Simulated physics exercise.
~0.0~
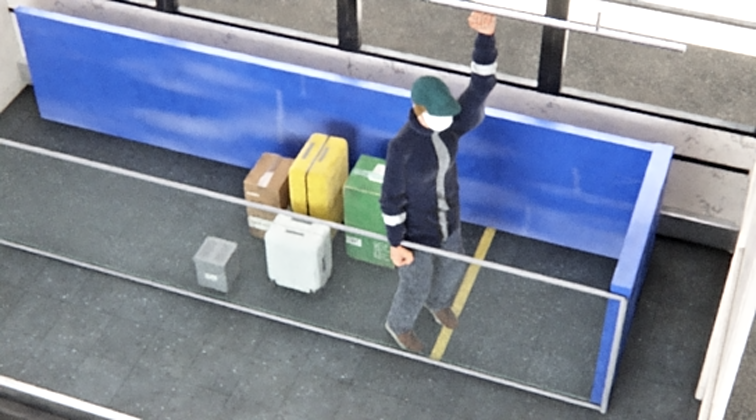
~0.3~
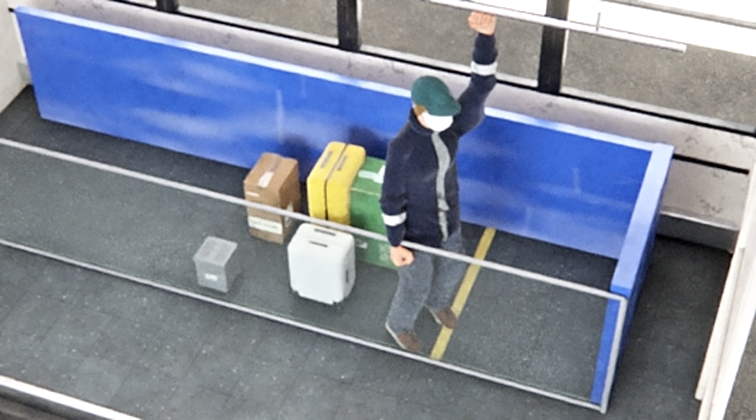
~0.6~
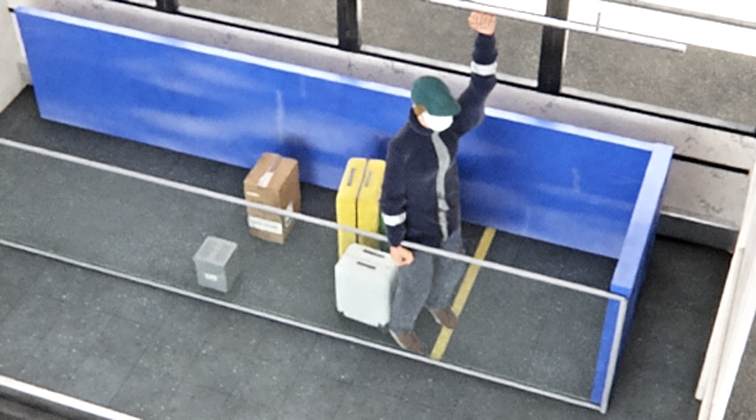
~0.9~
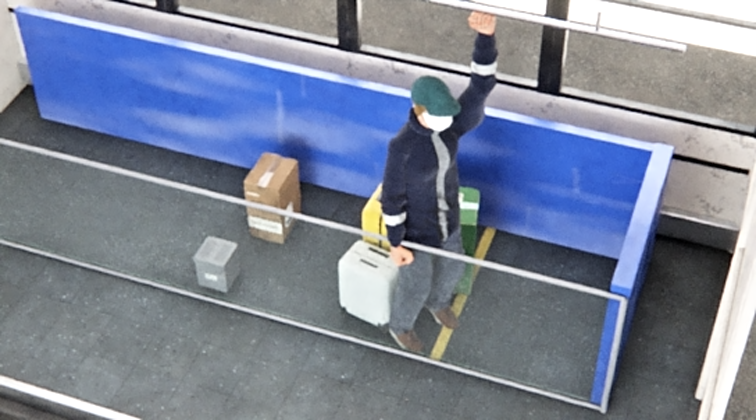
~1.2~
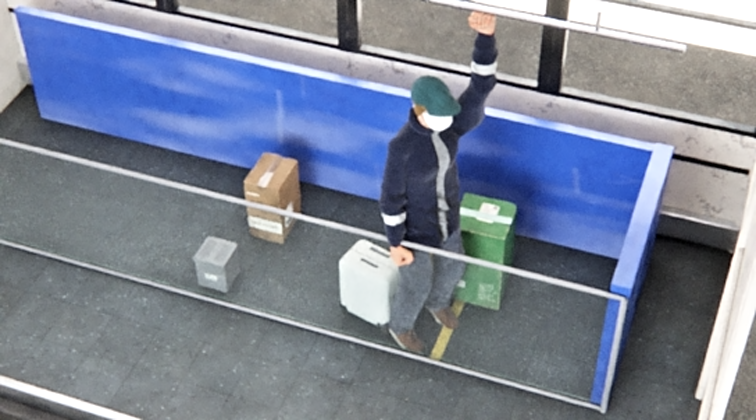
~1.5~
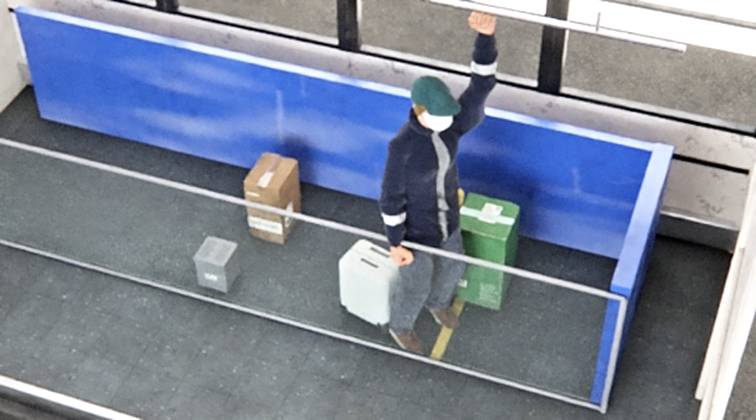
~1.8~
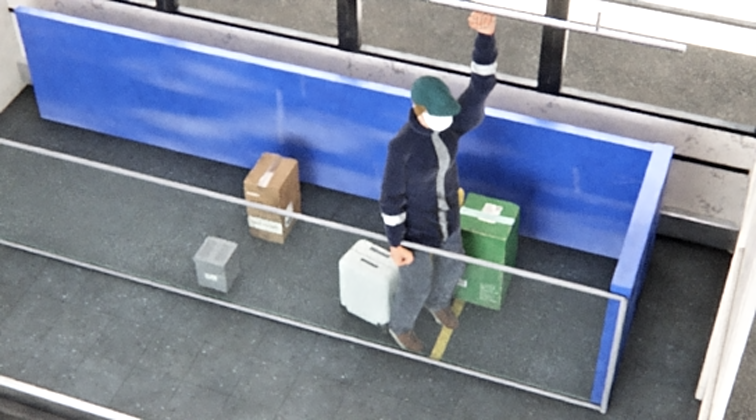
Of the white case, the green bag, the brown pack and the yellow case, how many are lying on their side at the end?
None of them are lying on their side, as all four are still upright when everything comes to rest.
